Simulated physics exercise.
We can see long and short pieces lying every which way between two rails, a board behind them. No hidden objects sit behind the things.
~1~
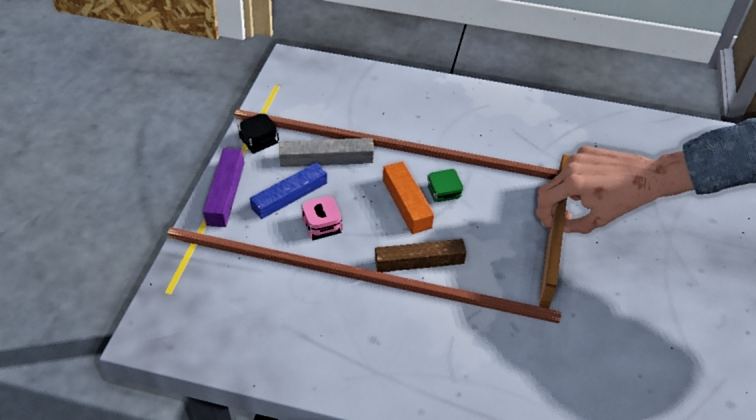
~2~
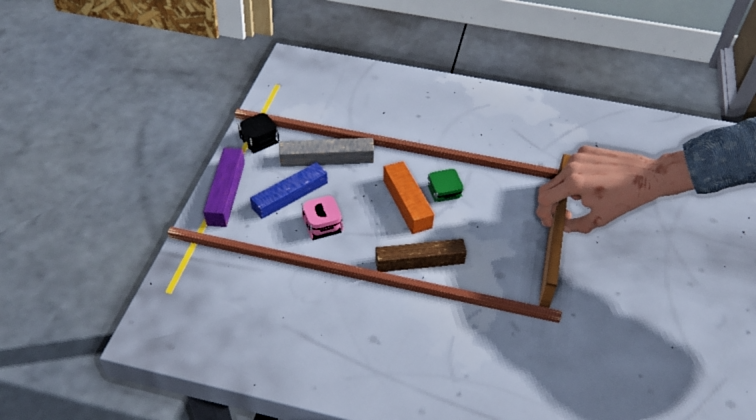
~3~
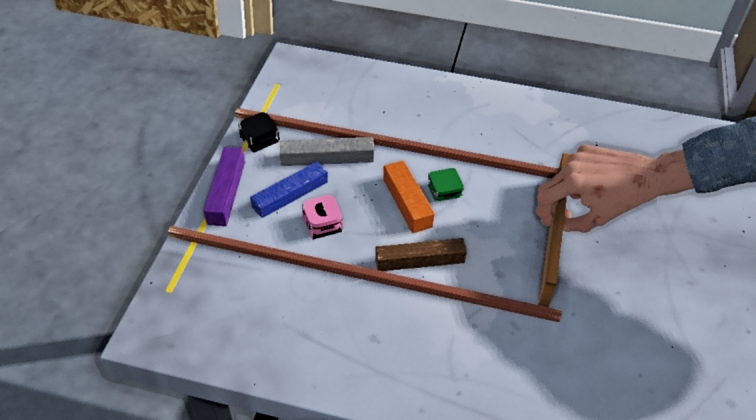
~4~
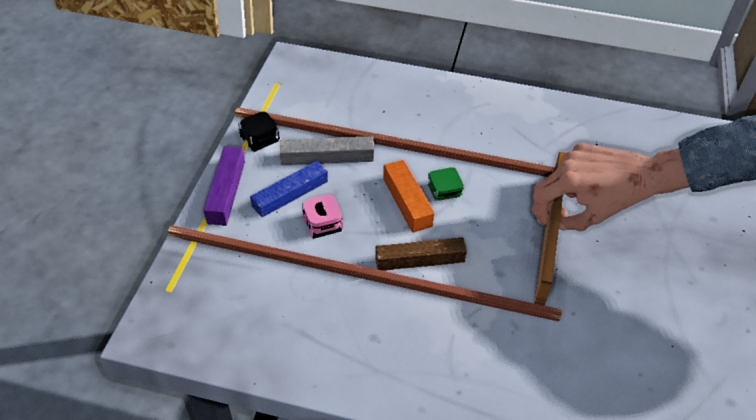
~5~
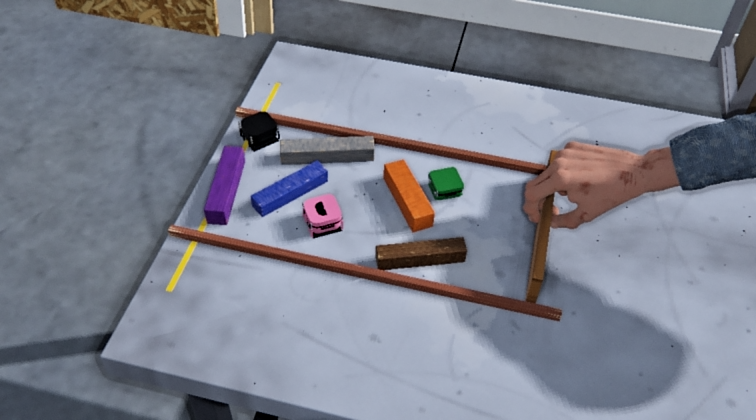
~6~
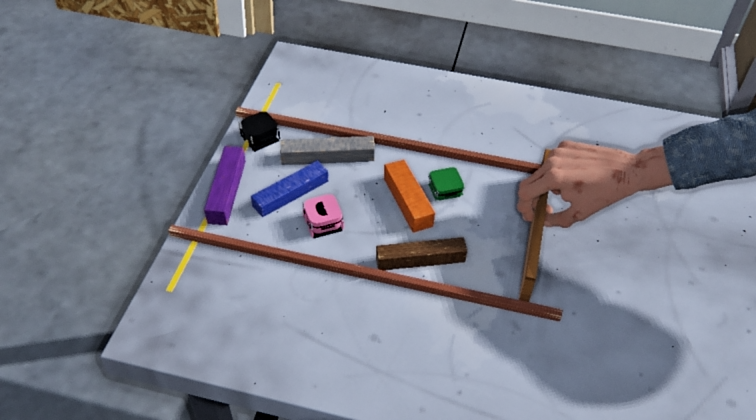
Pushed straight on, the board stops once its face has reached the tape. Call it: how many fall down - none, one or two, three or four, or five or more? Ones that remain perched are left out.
Call: Five or more fall down.
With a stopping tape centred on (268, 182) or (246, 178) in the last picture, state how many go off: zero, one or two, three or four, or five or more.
One or two; three or four.
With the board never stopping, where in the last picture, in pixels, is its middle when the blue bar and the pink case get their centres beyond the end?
The middle would be close to (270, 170) and then close to (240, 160).
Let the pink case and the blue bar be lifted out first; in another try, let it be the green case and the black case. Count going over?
You'd get 5 in the first case and 5 in the second one.
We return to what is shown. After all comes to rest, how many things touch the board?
1.
Early on, none off yet; purple bar at rest near (226, 184); black case at rest near (260, 131); blue bar at rest near (291, 189).
A while later, none off yet; purple bar moving near (222, 184); black case travelled about its own width near (243, 125); blue bar travelled a little near (251, 188).
Finally, the number that fall off is five or more; lost, brown bar, orange bar, pink case, grey bar, blue bar, black case and purple bar.
